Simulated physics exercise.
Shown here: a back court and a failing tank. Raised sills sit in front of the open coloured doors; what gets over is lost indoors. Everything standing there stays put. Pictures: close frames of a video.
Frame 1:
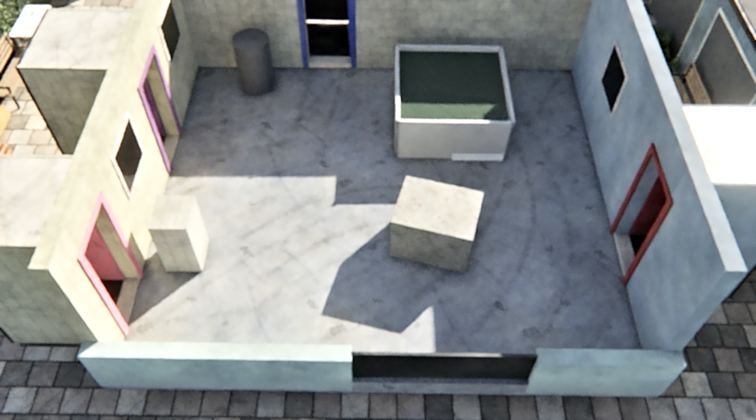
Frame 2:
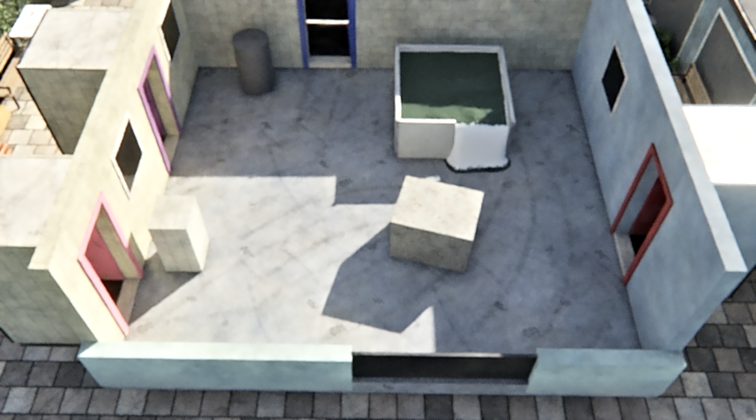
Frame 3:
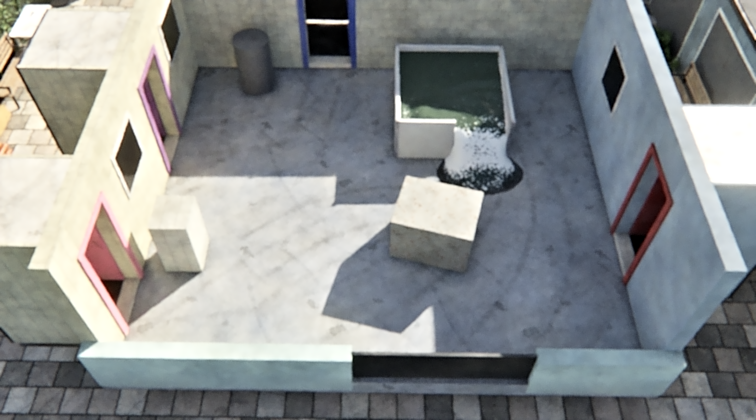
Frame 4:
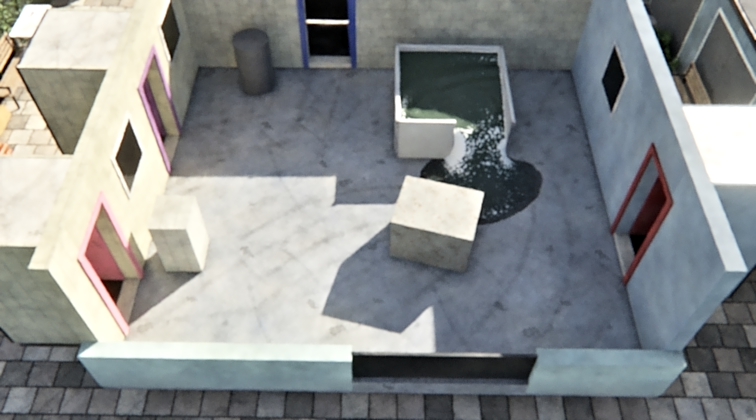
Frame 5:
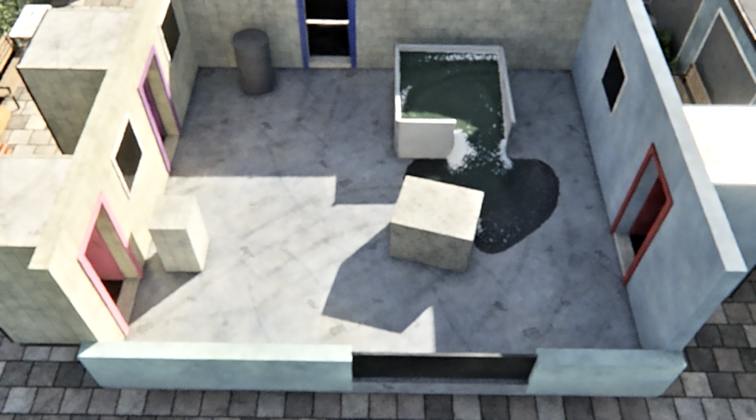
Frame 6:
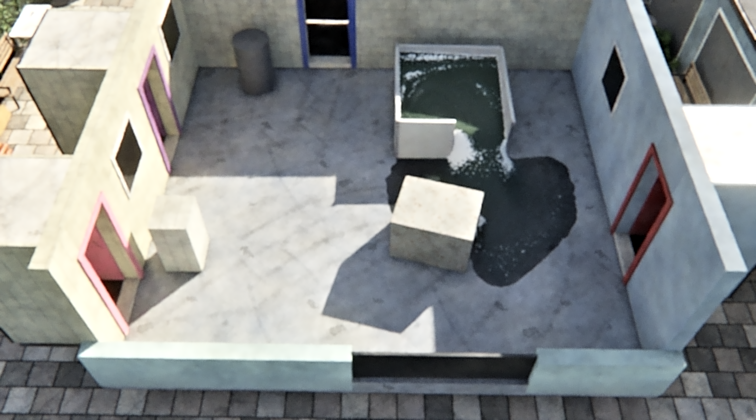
A walled back court with a grey paved floor is seen from high above by a still camera. An open, pale tank of dark green water stands near the back wall, with a grey cylinder to its left, pale blocks on the floor, and pink, purple, blue and red doorways around. Water pours through a gap in the tank's front, spreading darkly forward around the central block.
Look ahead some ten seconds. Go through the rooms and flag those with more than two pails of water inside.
Outcome: Blue door: Not too much gets in there; red door: Too much gets in there; purple door: Too much gets in there; pink door: Too much gets in there.
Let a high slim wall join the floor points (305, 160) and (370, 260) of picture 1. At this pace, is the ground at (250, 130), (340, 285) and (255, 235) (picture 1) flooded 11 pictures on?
Taking the points in order, they are high and dry, high and dry and high and dry.
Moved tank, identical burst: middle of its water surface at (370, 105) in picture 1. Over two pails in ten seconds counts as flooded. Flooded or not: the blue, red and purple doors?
Result: Blue door stays inside the limit, red door tops the limit, purple door stays inside the limit.
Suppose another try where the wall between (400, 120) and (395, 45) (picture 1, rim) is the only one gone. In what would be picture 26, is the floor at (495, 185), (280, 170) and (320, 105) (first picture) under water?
Unwetted, submerged, submerged.
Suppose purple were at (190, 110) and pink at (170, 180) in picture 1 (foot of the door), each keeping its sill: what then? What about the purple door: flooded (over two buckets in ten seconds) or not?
As I see it, the purple door comes in higher.
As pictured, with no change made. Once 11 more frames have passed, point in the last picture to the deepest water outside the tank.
At about (638, 338).
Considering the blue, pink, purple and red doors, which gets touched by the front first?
Call: The door marked red.
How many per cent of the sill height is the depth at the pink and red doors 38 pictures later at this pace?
About 340 and 140 %.
A moment on, water covers 25 % of the floor; the blue door not reached, the red door wet at the sill, nothing in, the purple door not reached, the pink door not reached.
Next, water covers 35 % of the floor; the blue door not reached, the red door over two buckets in, the purple door not reached, the pink door not reached.
Then, water covers 60 % of the floor; the blue door not reached, the red door over two buckets in, the purple door wet at the sill, nothing in, the pink door not reached.
Later, water covers 85 % of the floor; the blue door wet at the sill, nothing in, the red door far over two buckets in, the purple door under two buckets in, the pink door under two buckets in.
In the end, water covers 95 % of the floor; the blue door wet at the sill, nothing in, the red door far over two buckets in, the purple door far over two buckets in, the pink door far over two buckets in.
